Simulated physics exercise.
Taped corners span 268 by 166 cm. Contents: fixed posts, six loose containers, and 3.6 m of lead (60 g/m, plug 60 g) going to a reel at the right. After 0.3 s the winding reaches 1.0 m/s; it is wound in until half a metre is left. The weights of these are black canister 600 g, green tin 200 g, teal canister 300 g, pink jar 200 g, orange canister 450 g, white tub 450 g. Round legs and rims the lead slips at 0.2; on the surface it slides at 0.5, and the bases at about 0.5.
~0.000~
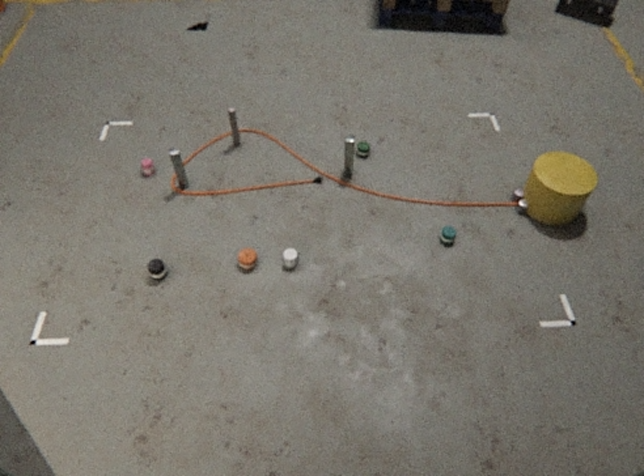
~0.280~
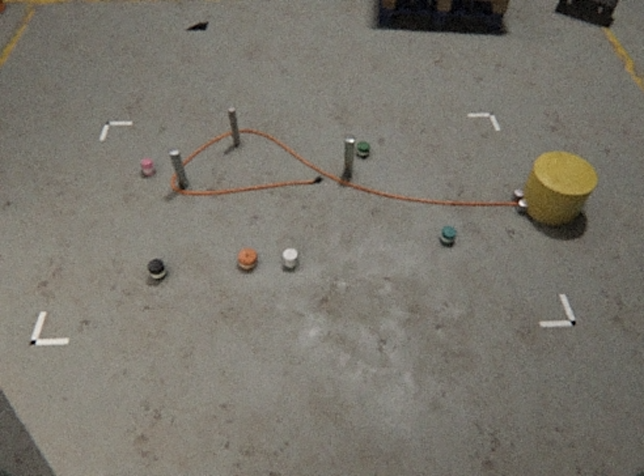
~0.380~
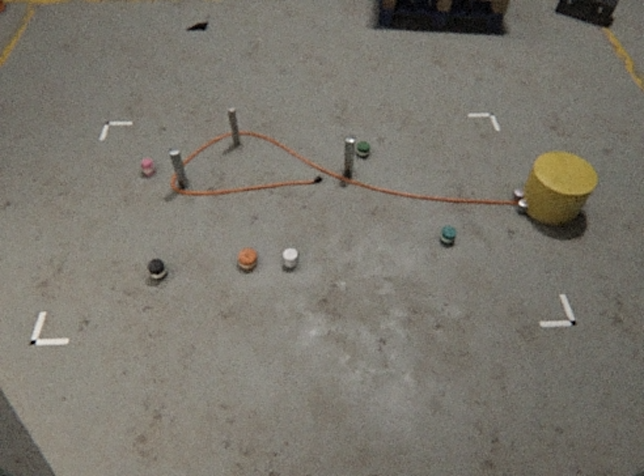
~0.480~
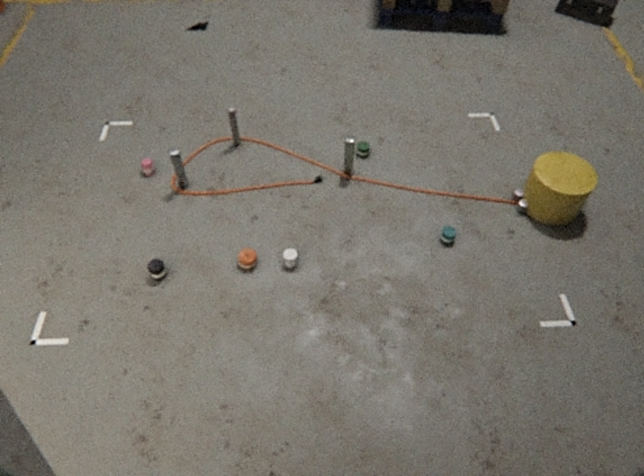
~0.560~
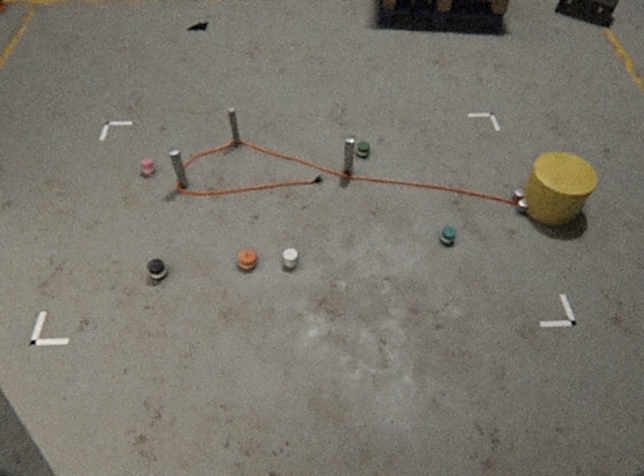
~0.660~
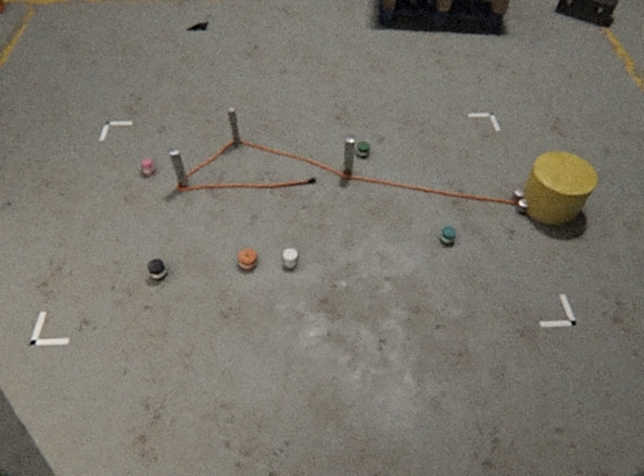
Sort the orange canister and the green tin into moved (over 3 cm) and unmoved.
Sorted: Orange canister unmoved, green tin unmoved.
By 1.4 s, plug at (189, 189); nothing else has moved.
By 2.2 s, plug at (298, 117); nothing else has moved.
By 2.9 s, plug at (375, 218); nothing else has moved.
By 3.7 s, plug at (453, 223); teal canister 12 cm off its start.
By 4.5 s, plug at (453, 223); orange canister 0 cm off its start at (247, 256), green tin 0 cm off its start at (364, 145), teal canister 12 cm off its start at (470, 229).
